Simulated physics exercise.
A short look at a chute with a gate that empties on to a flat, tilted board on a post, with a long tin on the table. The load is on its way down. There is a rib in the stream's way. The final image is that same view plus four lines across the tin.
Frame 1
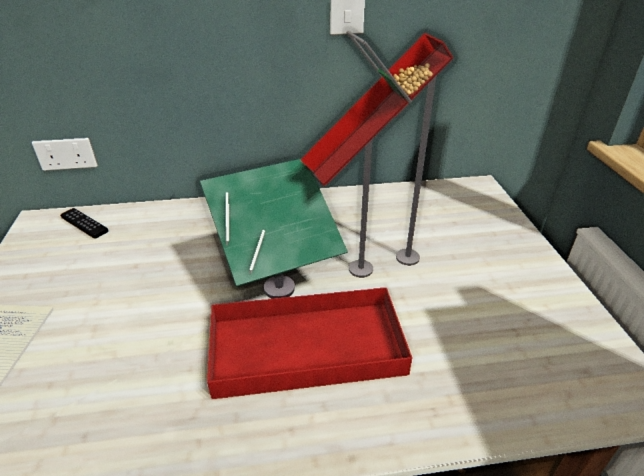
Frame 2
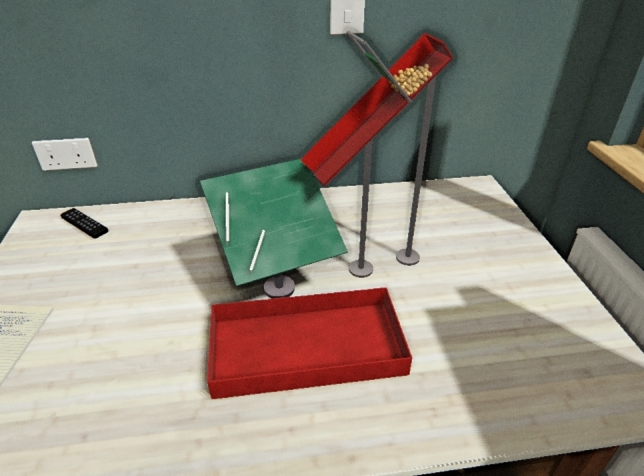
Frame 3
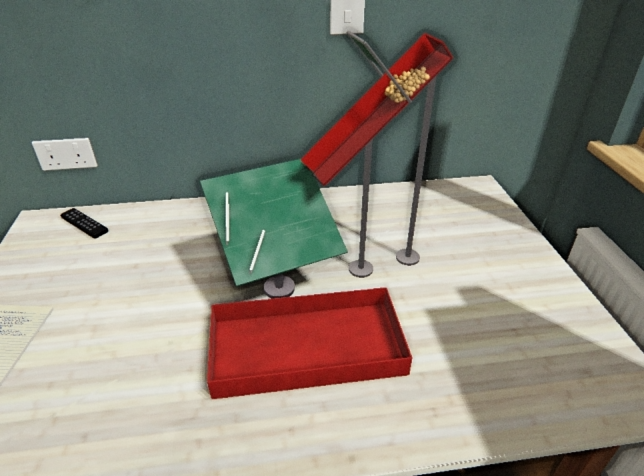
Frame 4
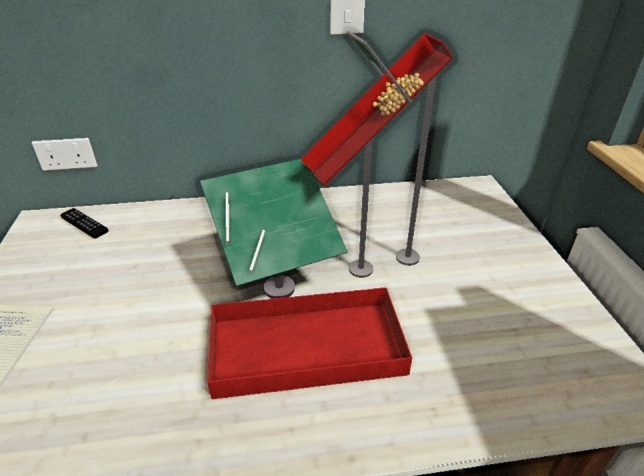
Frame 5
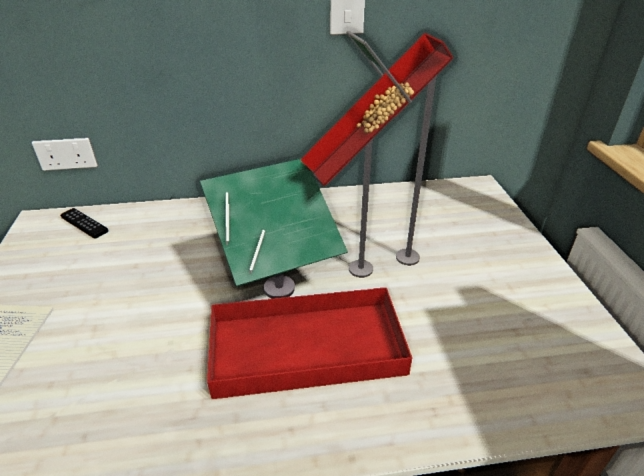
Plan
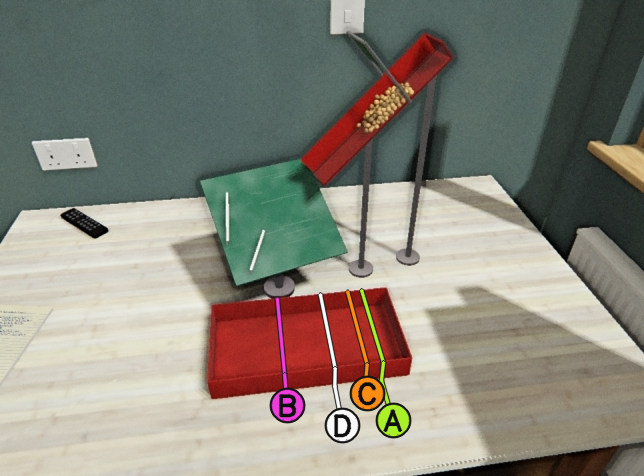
In the video, a pile of small tan chickpeas rests near the top of a sloping red chute, then slides down and spreads along it, above a tilted green board with two white ribs and an empty red tin.
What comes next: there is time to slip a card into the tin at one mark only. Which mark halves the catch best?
Best: B.
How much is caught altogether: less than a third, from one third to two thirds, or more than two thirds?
More than two thirds.
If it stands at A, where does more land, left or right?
The left side.
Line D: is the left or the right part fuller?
Left.
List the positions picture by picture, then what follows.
The first picture shows load behind the gate at (407, 78), dried chickpeas; lip of the chute at (318, 179), sloping fairly steeply.
The second picture shows middle of the board at (274, 216), tilted fairly steeply; middle of its low edge at (295, 268); of its high edge at (255, 169).
The third picture shows front corners of the tin at (208, 382) and (412, 358), empty; front of the load at (387, 93).
The fourth picture shows middle of the load at (397, 95); its front at (383, 114), about a quarter of the way to the lip; rib from (227, 193) to (227, 241); rib from (264, 230) to (251, 270).
The fifth picture shows middle of the load at (385, 106); its front at (359, 125), about half of the way to the lip.
On the marked copy, line A crosses the front rim at (383, 361); line B crosses the front rim at (284, 373); line C crosses the front rim at (366, 363); line D crosses the front rim at (335, 367).
For line A, of what is caught, all on the left of the divider, none on the right.
For line B, of what is caught, about two thirds on the left of the divider, about a third on the right.
For line C, of what is caught, all on the left of the divider, none on the right.
For line D, of what is caught, nearly all on the left of the divider, a small part on the right.
